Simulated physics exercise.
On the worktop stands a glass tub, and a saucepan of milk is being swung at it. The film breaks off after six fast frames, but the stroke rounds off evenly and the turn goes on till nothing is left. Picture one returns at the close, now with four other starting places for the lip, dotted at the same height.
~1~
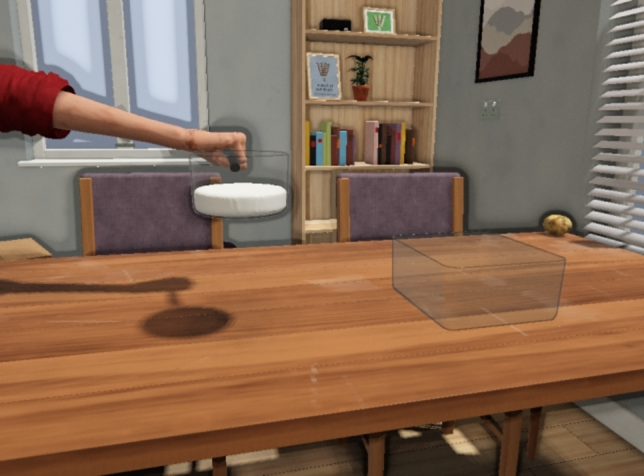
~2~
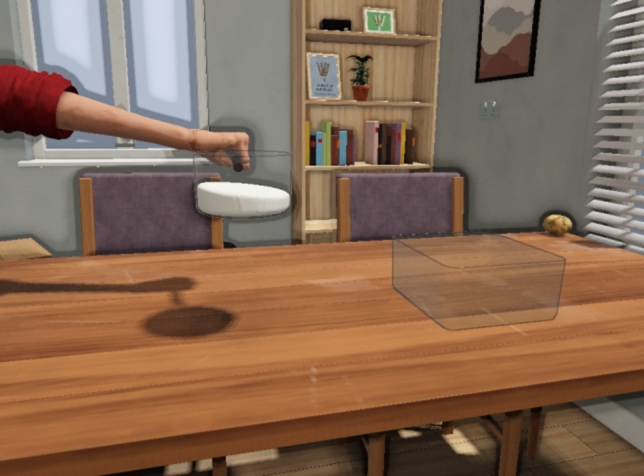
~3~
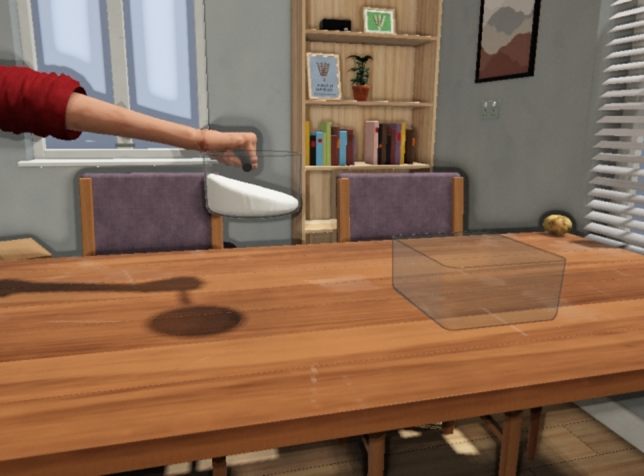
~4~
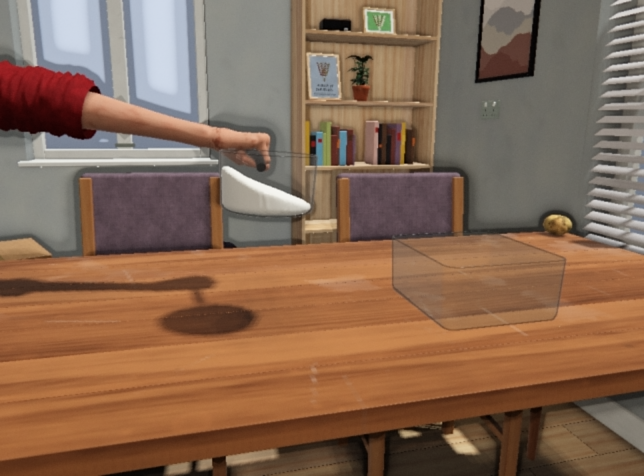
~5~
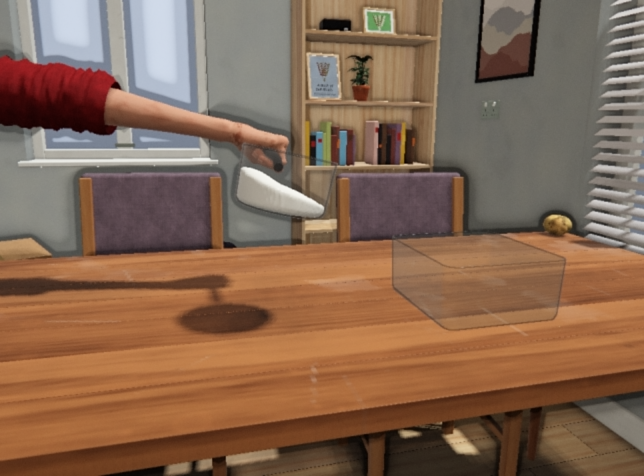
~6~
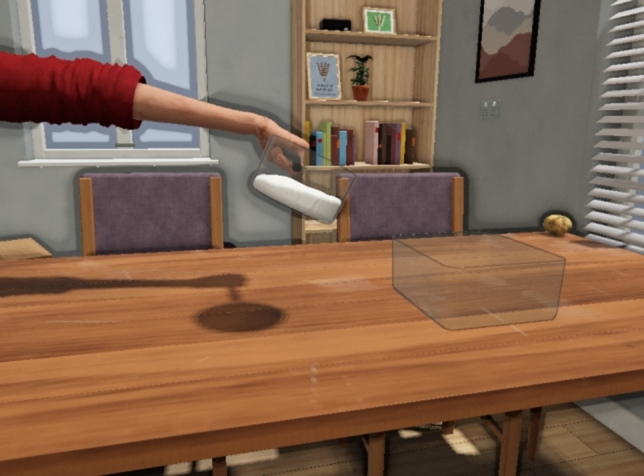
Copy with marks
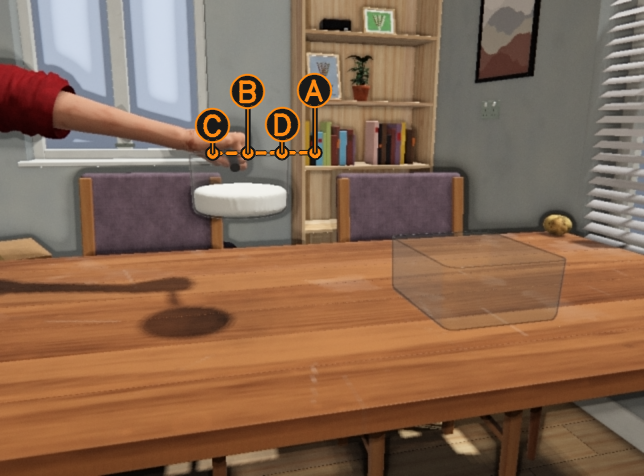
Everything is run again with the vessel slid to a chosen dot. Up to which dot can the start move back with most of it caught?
Go for A.
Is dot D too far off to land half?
Yes, it does.
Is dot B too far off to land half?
Yes, that goes wrong.
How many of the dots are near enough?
One of the four.
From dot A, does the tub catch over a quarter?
Yes, clearly.
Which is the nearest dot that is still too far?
D it is.
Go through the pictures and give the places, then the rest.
Upright, lip at (286, 152); tub from (440, 330) to (554, 318); nothing has left yet, in the first frame.
Upright, lip at (289, 152); nothing has left yet, in the second frame.
Upright, lip at (299, 152); nothing has left yet, in the third frame.
Tipped about 3°, lip at (314, 155); nothing has left yet, in the fourth frame.
Tipped about 12°, lip at (334, 162); nothing has left yet, in the fifth frame.
Tipped about 26°, lip at (353, 174); nothing has left yet, in the sixth frame.
In orange, A at (314, 152); B at (247, 153); C at (212, 153); D at (282, 152).
If A is chosen, about 65 % lands in the tub, 27 % falls short and 9 % goes beside or beyond.
If B is chosen, about 8 % lands in the tub, 91 % falls short.
If C is chosen, about 0 % lands in the tub, 100 % falls short.
If D is chosen, about 36 % lands in the tub, 57 % falls short and 7 % goes beside or beyond.
